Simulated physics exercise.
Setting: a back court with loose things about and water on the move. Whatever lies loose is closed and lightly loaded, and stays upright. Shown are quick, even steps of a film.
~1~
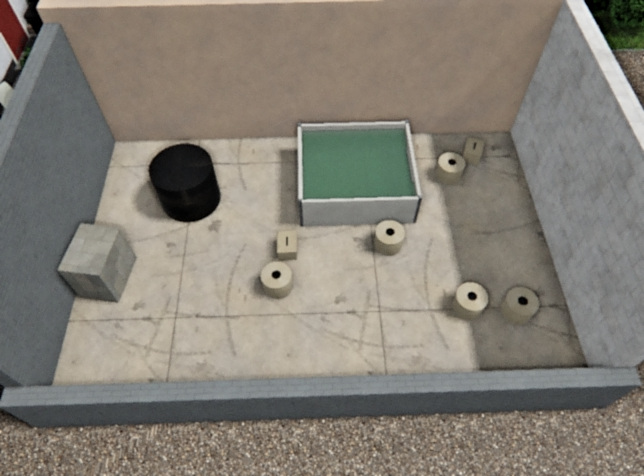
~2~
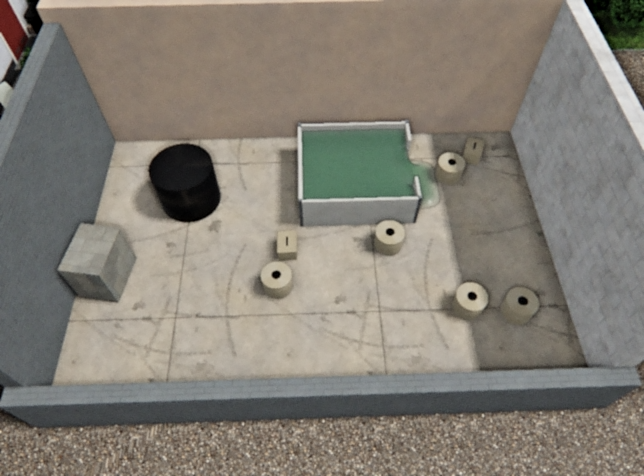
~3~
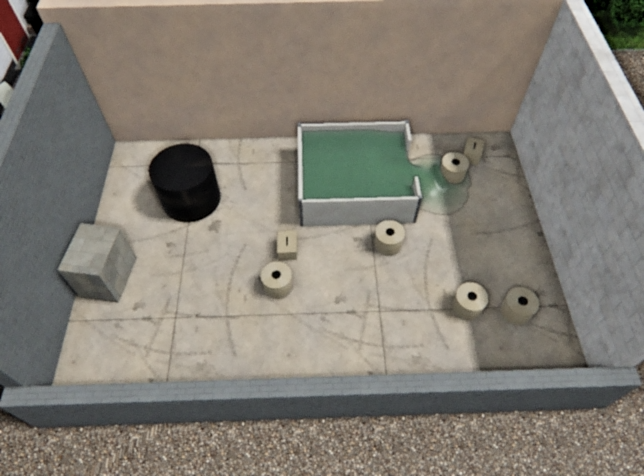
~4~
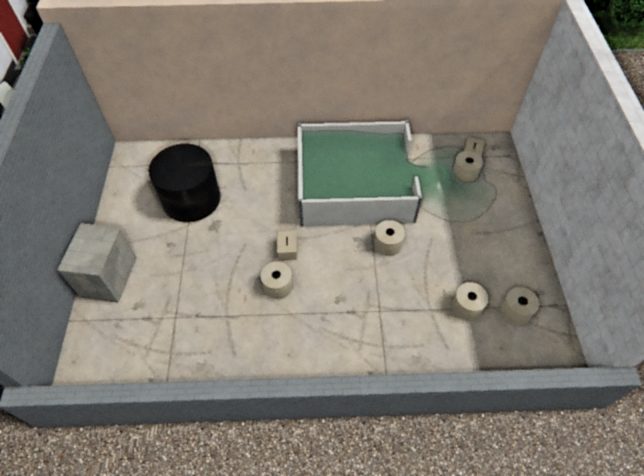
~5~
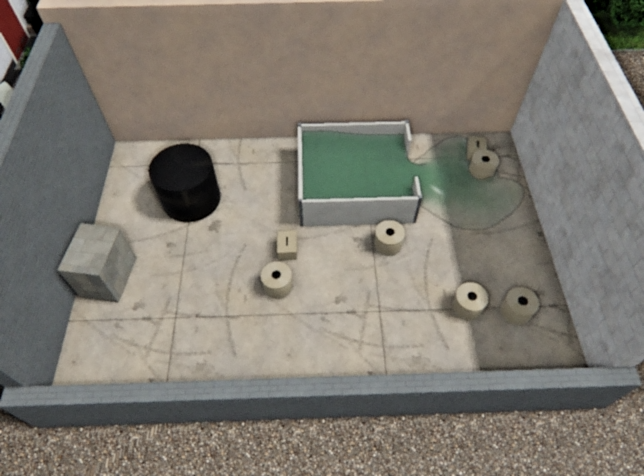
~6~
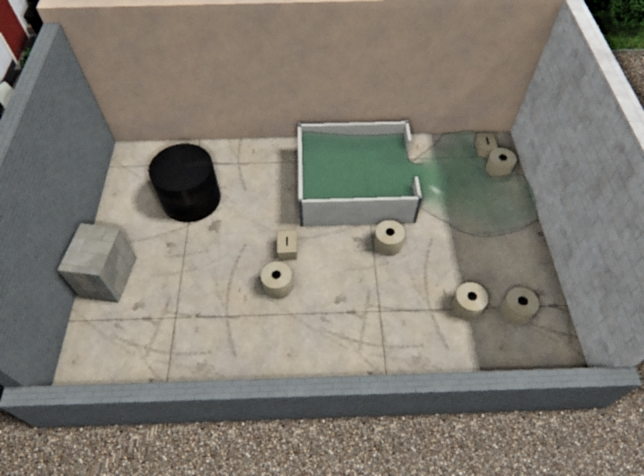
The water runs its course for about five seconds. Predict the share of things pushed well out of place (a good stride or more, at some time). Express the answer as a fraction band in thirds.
Fraction band: 1/3 to 2/3.
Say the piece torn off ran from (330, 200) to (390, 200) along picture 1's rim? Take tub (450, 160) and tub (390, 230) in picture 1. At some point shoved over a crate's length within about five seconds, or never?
Fell short, went past that.
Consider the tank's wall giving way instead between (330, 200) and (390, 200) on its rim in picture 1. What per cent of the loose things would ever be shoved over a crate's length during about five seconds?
Estimate: Roughly 10 per cent.
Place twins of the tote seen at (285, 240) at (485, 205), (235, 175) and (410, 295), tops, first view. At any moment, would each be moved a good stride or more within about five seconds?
Item by item: Goes the distance, remains in place, remains in place.
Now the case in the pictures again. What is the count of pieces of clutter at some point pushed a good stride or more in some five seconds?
By my reckoning the answer is 3.
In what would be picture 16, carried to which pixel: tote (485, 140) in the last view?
Approximately at pixel (506, 120).
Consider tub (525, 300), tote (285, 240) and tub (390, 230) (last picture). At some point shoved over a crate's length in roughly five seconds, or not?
Tally in given order: The full distance / less than that / less than that.
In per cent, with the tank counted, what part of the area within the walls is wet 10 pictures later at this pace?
Some 30 per cent.
A moment on, 2 of 7 are well off their spots; 1 afloat.
Next, 2 of 7 are well off their spots; 2 afloat.
Later, 1 of 7 are well off their spots; 2 afloat.
In the end, 3 of 7 are well off their spots, and 3 have been at some point; 1 afloat.
